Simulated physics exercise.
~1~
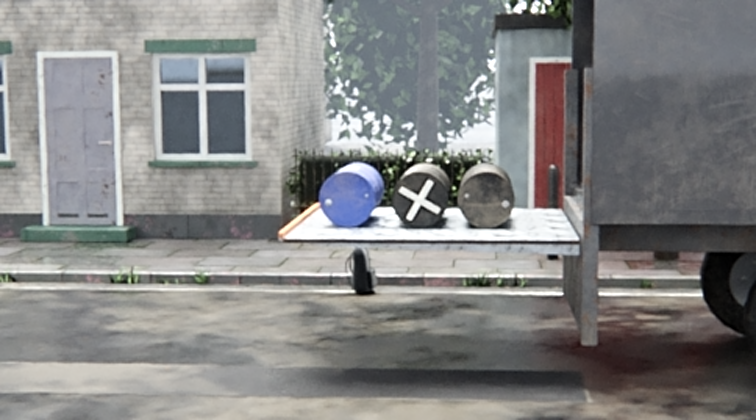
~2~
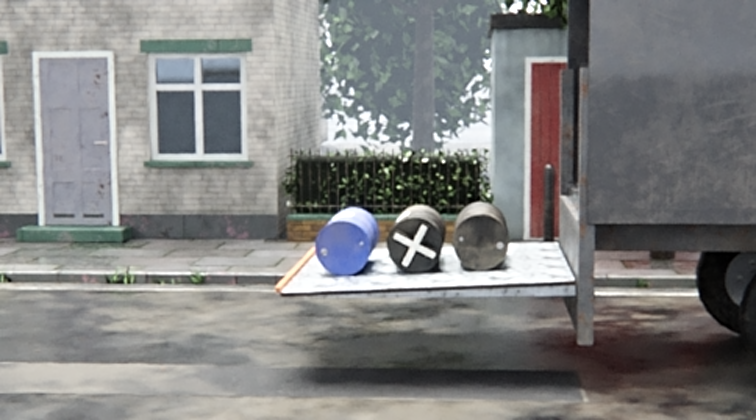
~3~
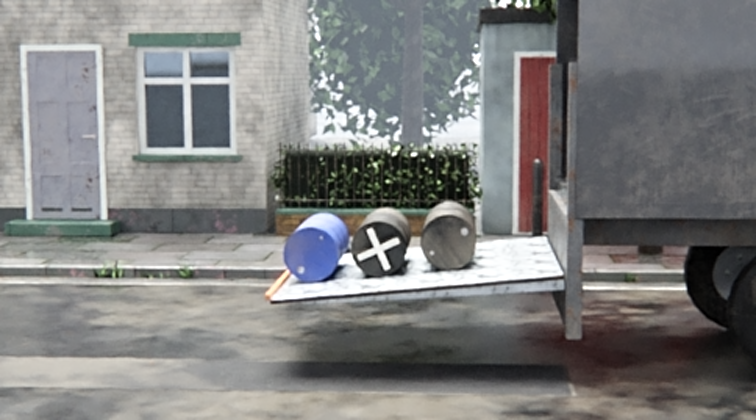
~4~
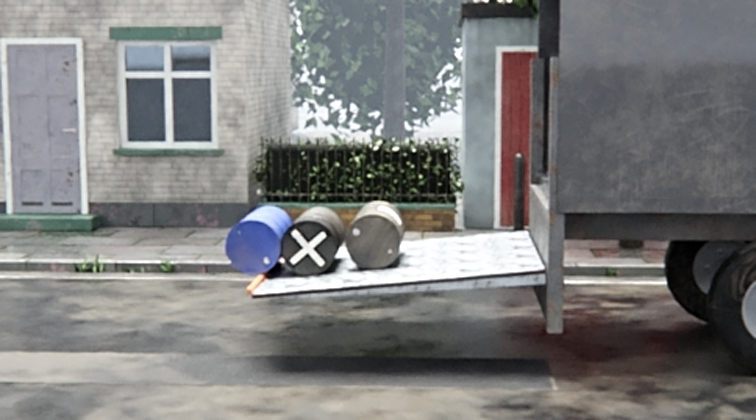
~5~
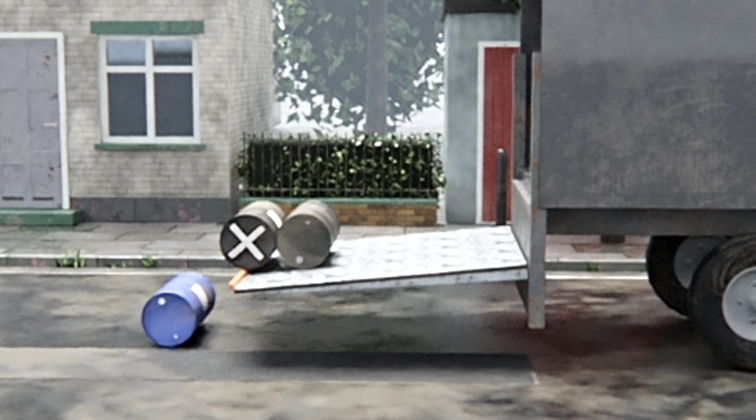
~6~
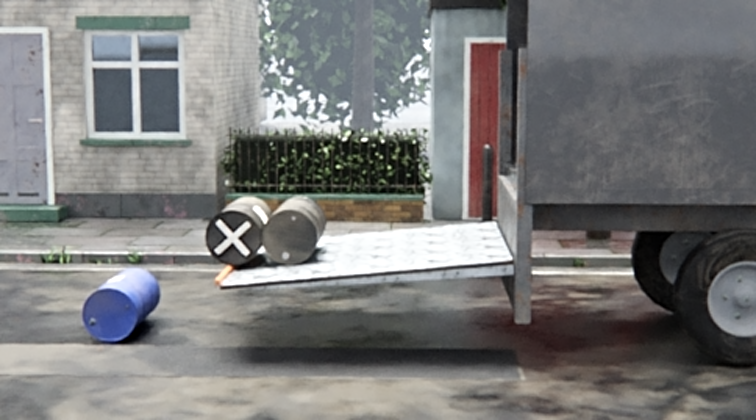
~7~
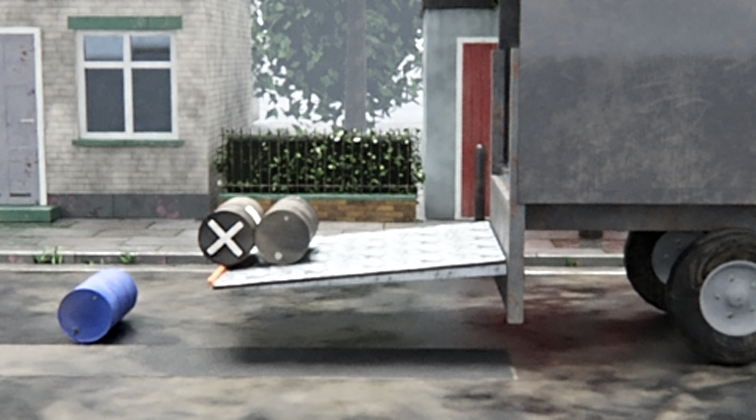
Blue drum rolling left off a tilting truck lift onto the road, while the white-crossed and plain drums stay at the edge.
